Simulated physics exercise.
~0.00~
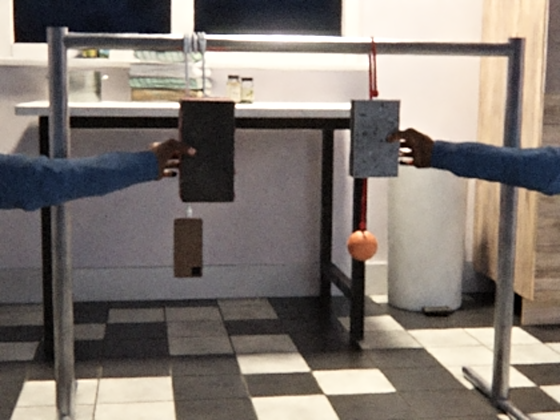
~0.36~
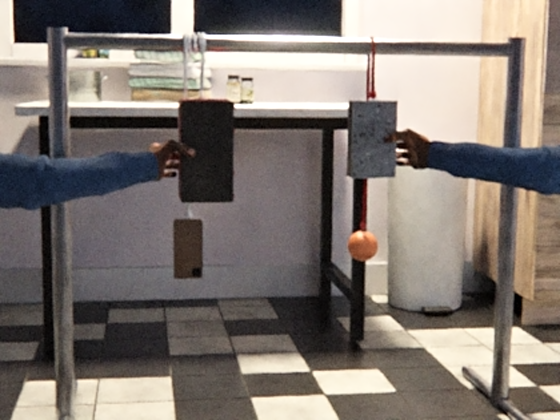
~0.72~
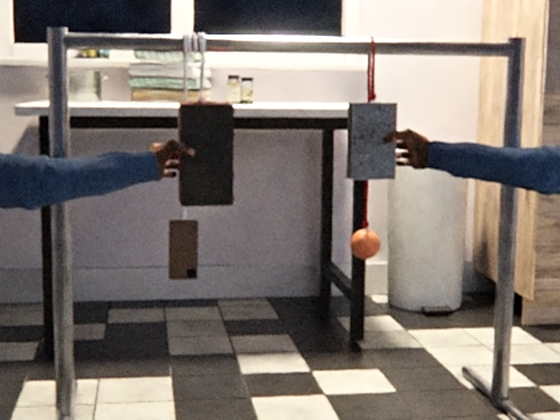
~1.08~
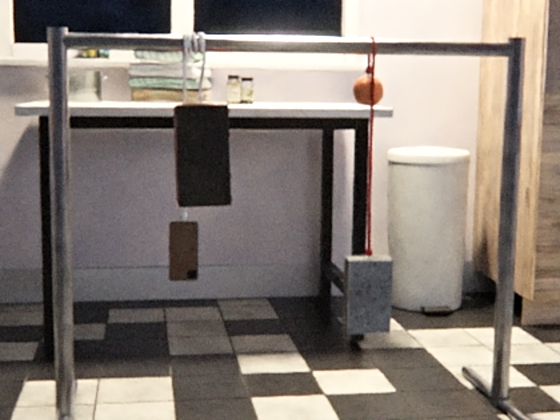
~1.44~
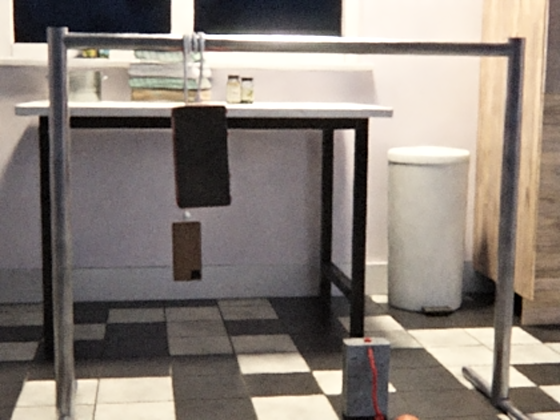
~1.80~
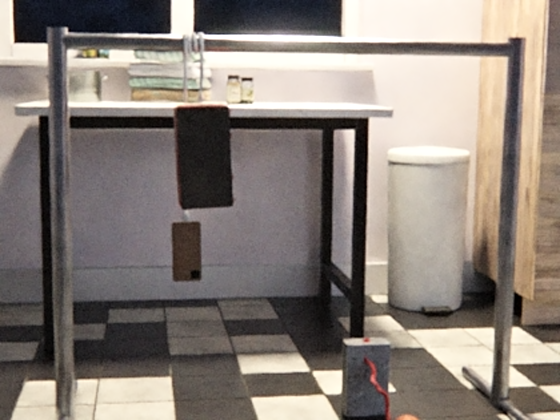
Two hands releasing a dark red-edged case and a grey block on a rail, the case staying hung, the block dropping to the floor.
